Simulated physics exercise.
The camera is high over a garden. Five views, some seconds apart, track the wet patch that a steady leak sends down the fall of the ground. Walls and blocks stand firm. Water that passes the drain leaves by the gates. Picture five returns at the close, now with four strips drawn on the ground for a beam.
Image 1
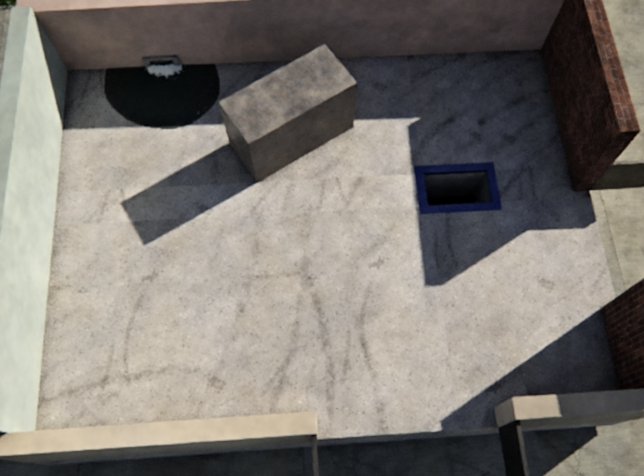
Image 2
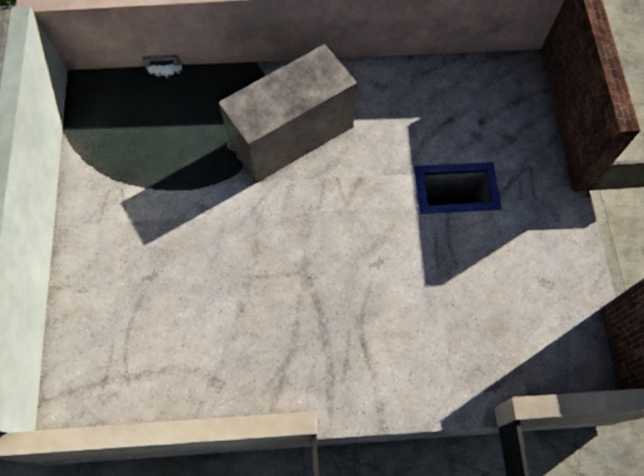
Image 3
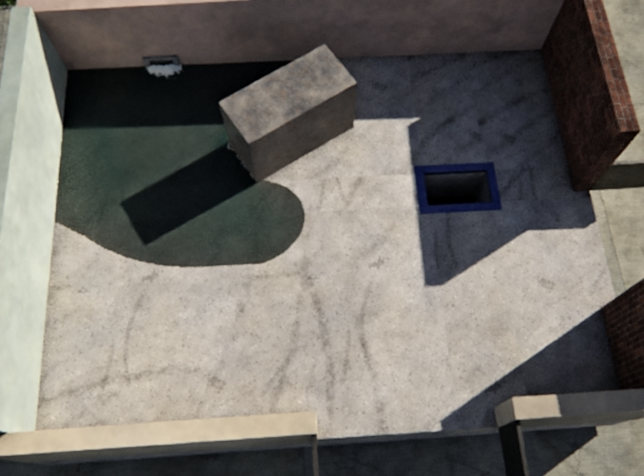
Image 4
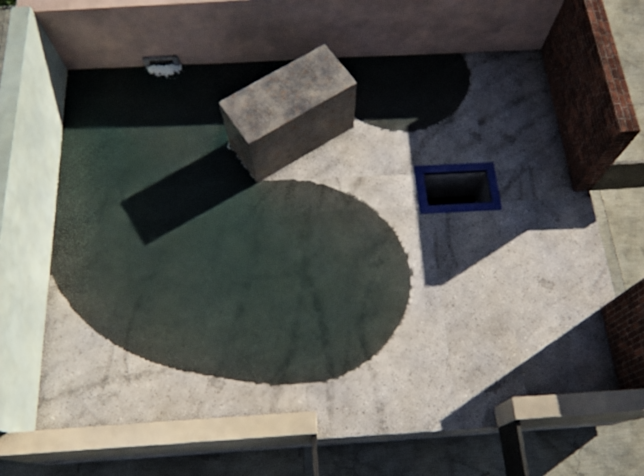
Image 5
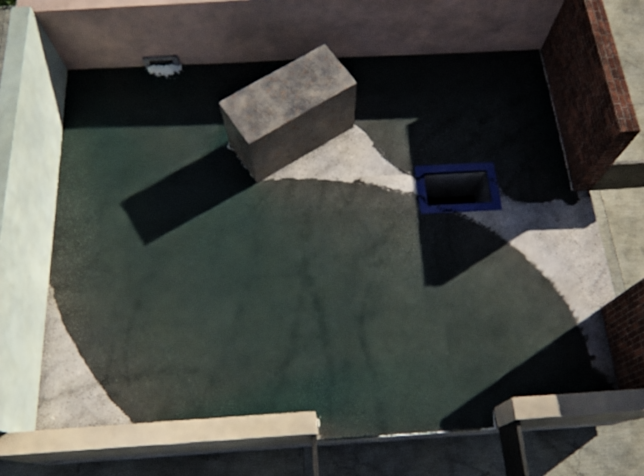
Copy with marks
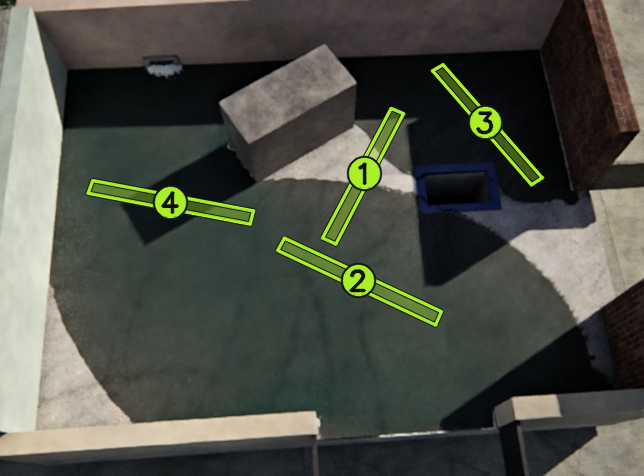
In a walled garden seen from above, dark green water spread from an outlet at the upper left, curled around both sides of a large block, and reached the blue-rimmed drain, covering most of the ground.
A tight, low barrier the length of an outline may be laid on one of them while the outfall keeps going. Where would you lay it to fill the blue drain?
The best spot is 4.
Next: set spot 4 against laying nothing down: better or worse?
Better.
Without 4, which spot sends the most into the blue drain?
3 it is.
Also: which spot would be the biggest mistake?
Here it is spot 1.
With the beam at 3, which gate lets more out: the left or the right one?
More leaves on the right.
On the marked copy, 1 from (329, 240) to (397, 111); 2 from (281, 244) to (438, 318); 3 from (437, 67) to (536, 181); 4 from (90, 186) to (251, 217).
For spot 1, about 2 % of the stream goes into the blue drain, about 98 % out by the gates.
For spot 2, about 6 % of the stream goes into the blue drain, about 94 % out by the gates.
For spot 3, about 10 % of the stream goes into the blue drain, about 90 % out by the gates.
For spot 4, about 17 % of the stream goes into the blue drain, about 83 % out by the gates.
